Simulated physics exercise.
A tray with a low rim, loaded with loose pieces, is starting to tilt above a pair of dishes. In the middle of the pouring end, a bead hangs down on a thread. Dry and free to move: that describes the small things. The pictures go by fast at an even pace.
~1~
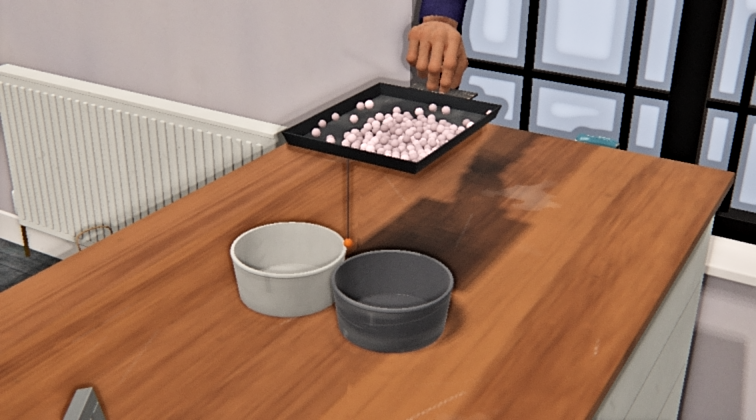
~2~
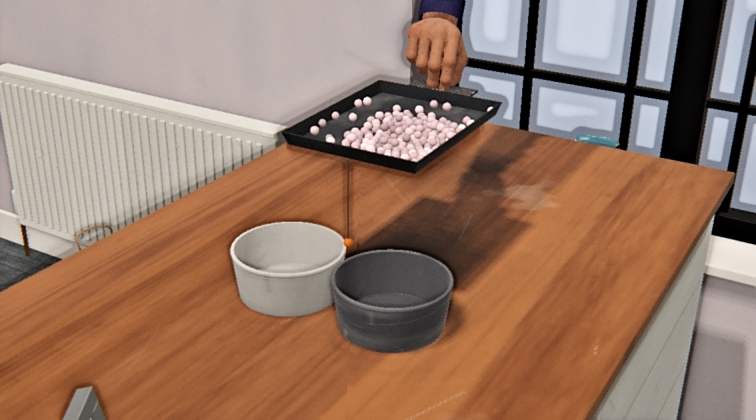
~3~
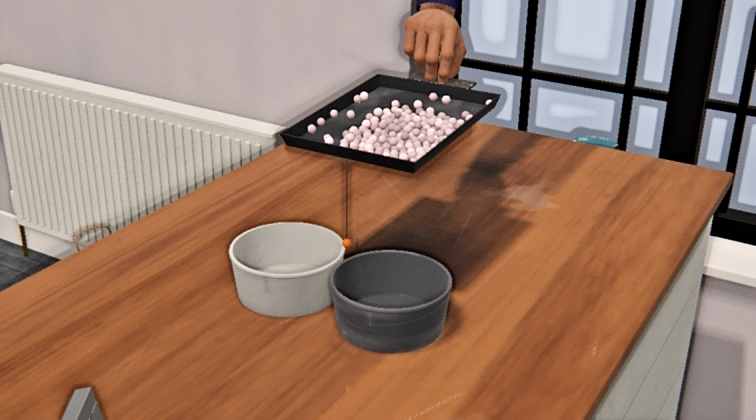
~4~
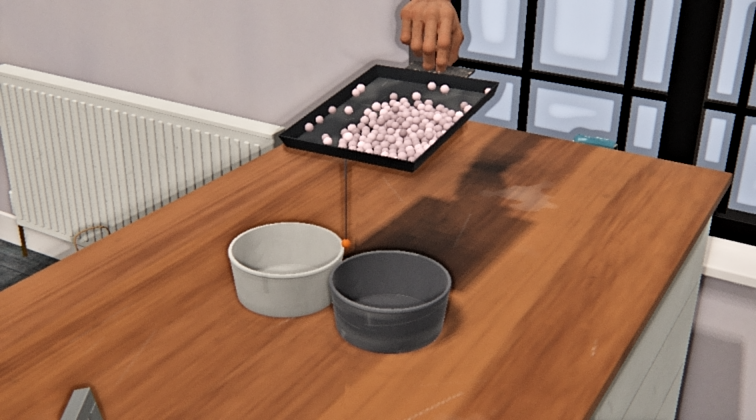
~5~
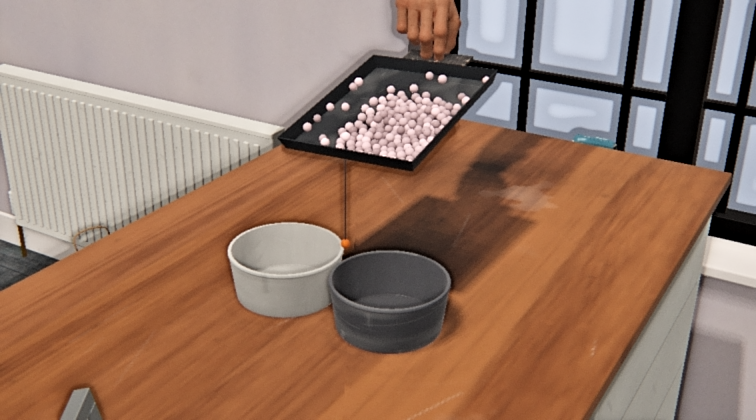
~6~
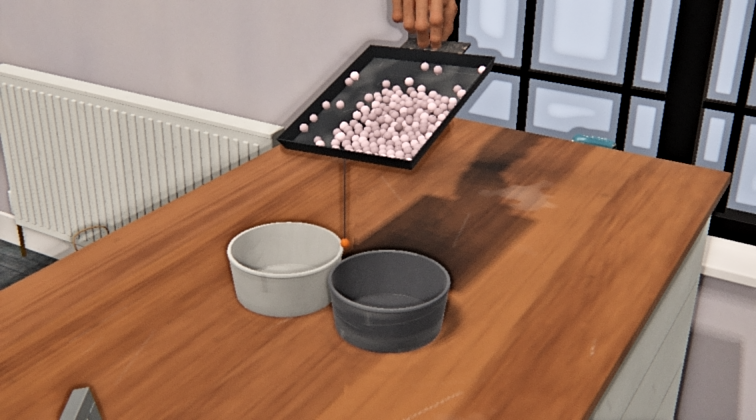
The video shows a hand holding a black tray of small pale pink balls above a light bowl and a dark bowl on a wooden counter, gradually raising its far side so the tray tilts and some balls shift.
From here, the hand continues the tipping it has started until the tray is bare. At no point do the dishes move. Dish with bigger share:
The left dish.
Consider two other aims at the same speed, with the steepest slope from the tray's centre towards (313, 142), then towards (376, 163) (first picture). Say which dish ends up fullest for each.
First: The dish at left. Second: The dish at right.
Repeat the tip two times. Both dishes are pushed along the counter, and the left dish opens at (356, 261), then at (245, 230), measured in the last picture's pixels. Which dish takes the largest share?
Try 1 - the dish at left, try 2 - the dish at right.
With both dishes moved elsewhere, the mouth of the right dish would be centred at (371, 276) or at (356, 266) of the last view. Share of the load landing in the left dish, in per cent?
You'd get 60 in a hundred first and 40 in a hundred after that.
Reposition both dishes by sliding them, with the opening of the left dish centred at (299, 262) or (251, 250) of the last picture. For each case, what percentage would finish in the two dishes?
Close to 90 %, followed by close to 100 %.
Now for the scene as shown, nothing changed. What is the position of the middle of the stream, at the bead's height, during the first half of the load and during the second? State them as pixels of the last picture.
At about (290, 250), then at (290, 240).
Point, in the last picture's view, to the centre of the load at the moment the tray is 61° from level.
Look about (339, 144) in the last picture.
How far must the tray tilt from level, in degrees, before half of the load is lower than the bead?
Close to 80 degrees, I reckon.
Soon, tray tipped steeply; most on the tray; a stray few in the right dish; a small part in the left dish; a stray few outside both; a small part in the air.
A while on, tray tipped past a quarter turn; a stray few on the tray; about a quarter in the right dish; about two thirds in the left dish; a small part outside both; a small part in the air.
Towards the end, tray tipped past a quarter turn; about a quarter in the right dish; about two thirds in the left dish; a small part outside both.
Finally, tray tipped past a quarter turn; about a quarter in the right dish; about two thirds in the left dish; a small part outside both.
